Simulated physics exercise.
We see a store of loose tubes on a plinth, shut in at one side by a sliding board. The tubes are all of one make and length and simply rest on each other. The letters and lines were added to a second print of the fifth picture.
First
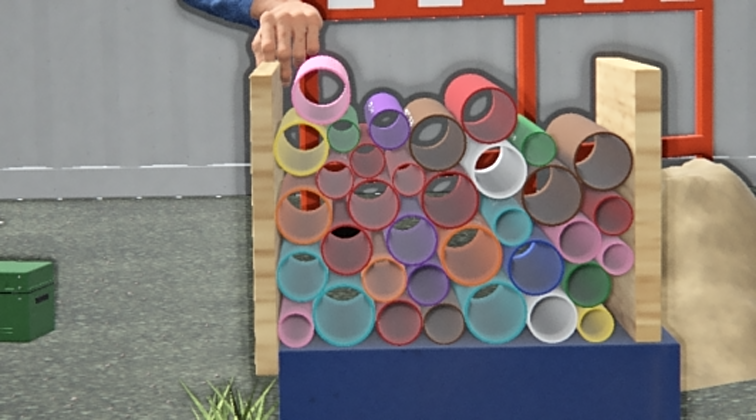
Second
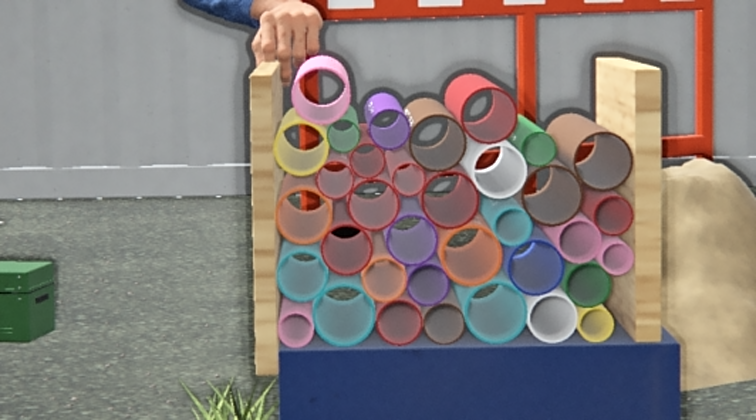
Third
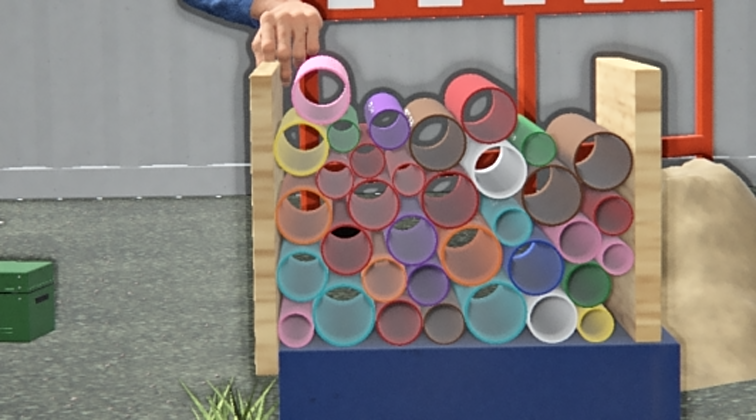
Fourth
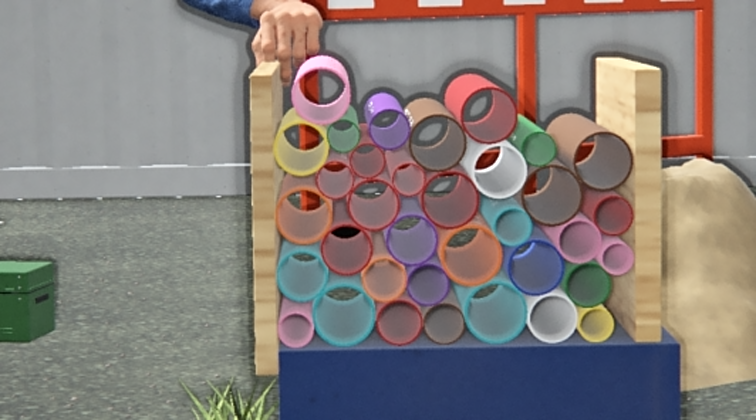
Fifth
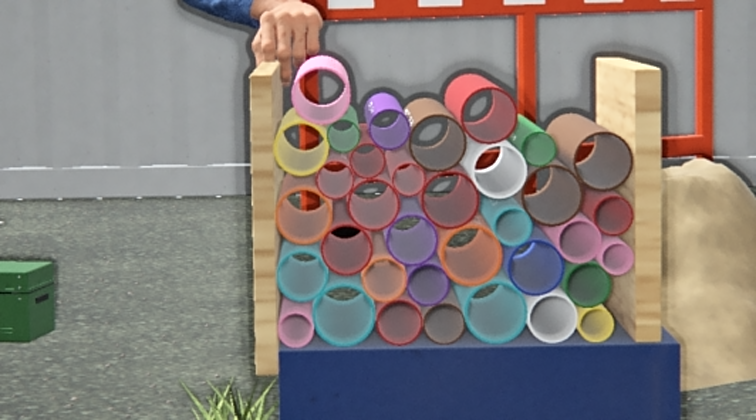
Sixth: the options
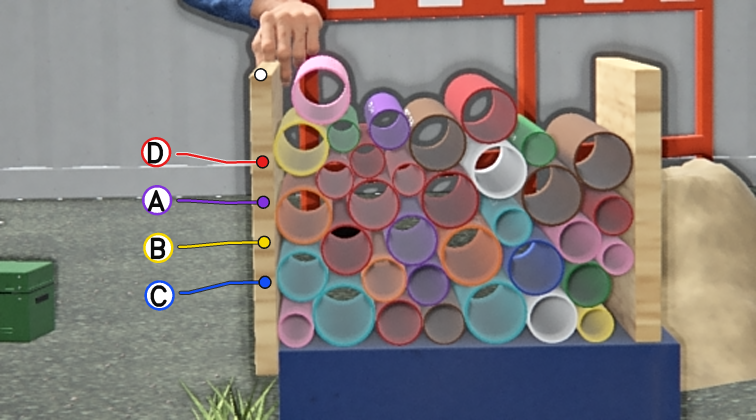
Outside by a grey wall, colourful tubes of different widths lay stacked between two wooden boards on a dark blue base, while a hand stayed at the top of the left board and nothing visibly moved.
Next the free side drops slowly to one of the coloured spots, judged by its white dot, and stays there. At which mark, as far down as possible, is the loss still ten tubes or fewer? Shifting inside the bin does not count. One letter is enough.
Mark C is as low as it can go.
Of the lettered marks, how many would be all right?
The number is four.
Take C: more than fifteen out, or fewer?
Fewer than fifteen.
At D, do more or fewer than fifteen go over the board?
It loses fewer than fifteen.
On the copy, A at (264, 202); B at (265, 242); C at (265, 282); D at (263, 162); the white dot at (261, 75).
On C. First, top of the board (274, 173).
Then, top of the board (276, 279).
Finally, top of the board (276, 281), about seven out over the board.
By contrast, A none out over the board; B three out over the board; D none out over the board.
